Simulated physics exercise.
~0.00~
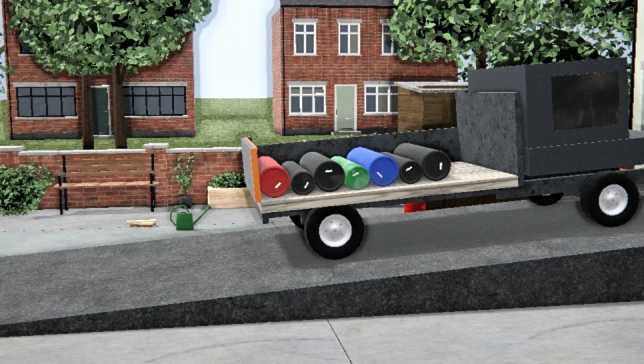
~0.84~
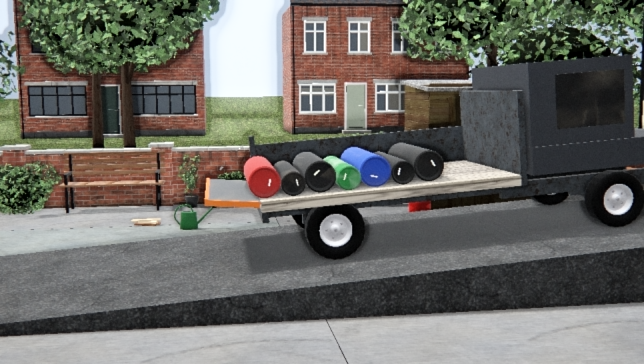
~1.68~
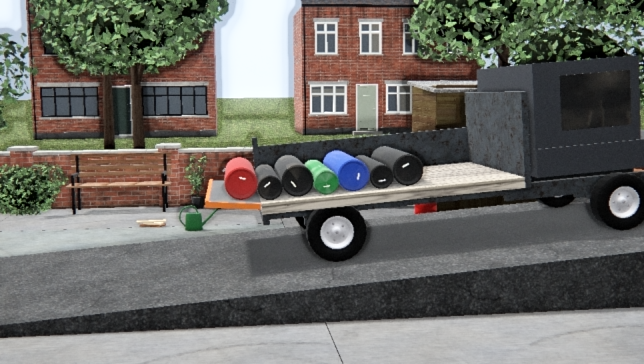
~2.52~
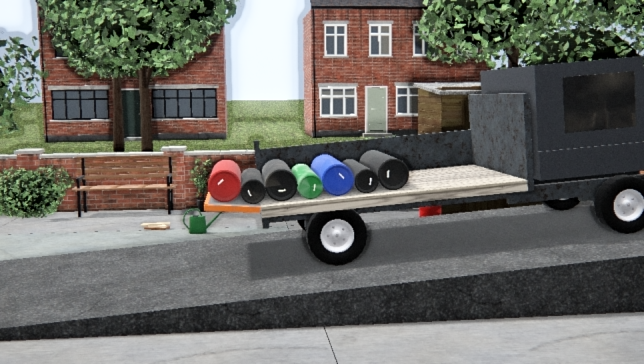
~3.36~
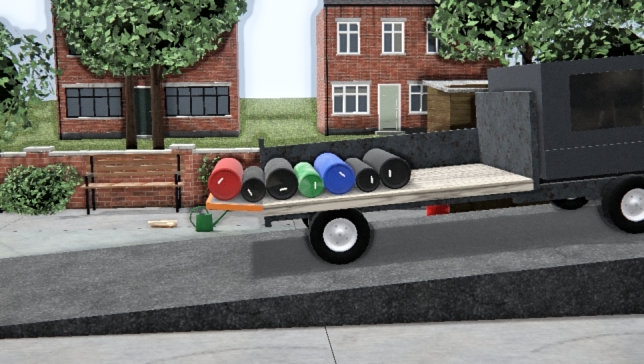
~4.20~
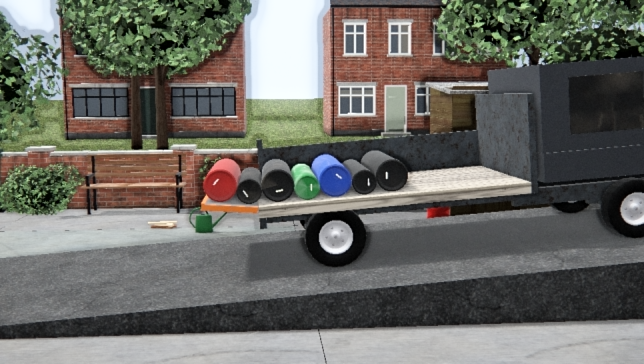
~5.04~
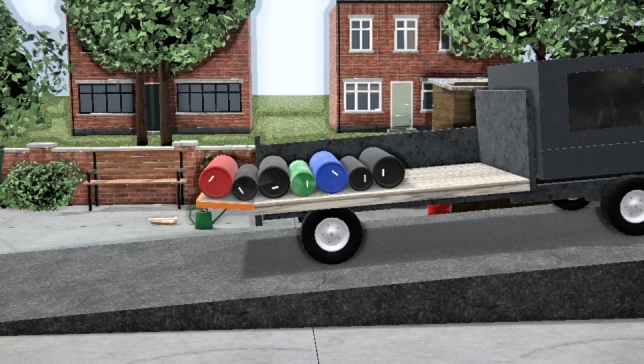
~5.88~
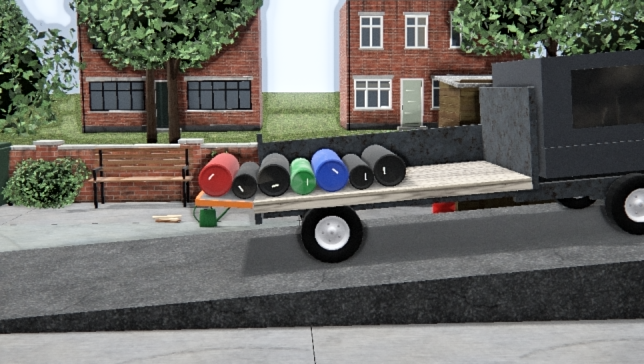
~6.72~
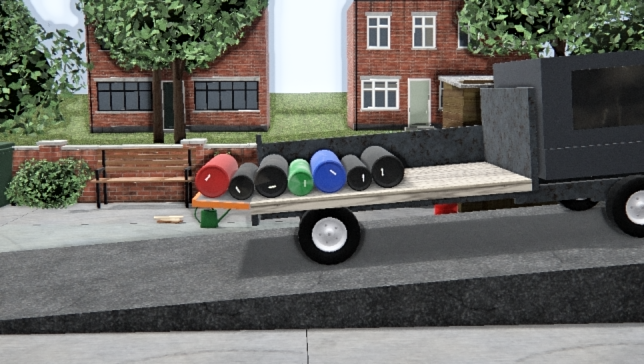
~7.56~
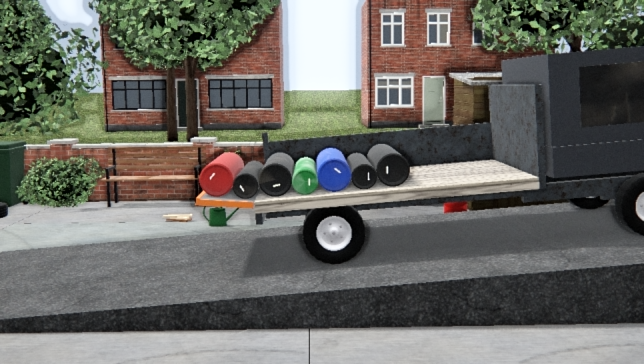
On a gently sloping street with brick houses, trees and a bench behind, a dark flatbed truck stands facing uphill to the right, seen from the side. Seven cylinders lie end-on in a row toward the left of its pale bed, one red, one green, one blue and the rest black, with an orange tailgate upright at the left. The tailgate drops open, and the row rolls left. The red cylinder rolls out onto the lowered gate and stops near its edge. Green and blue come to rest on the bed, and nothing falls off.
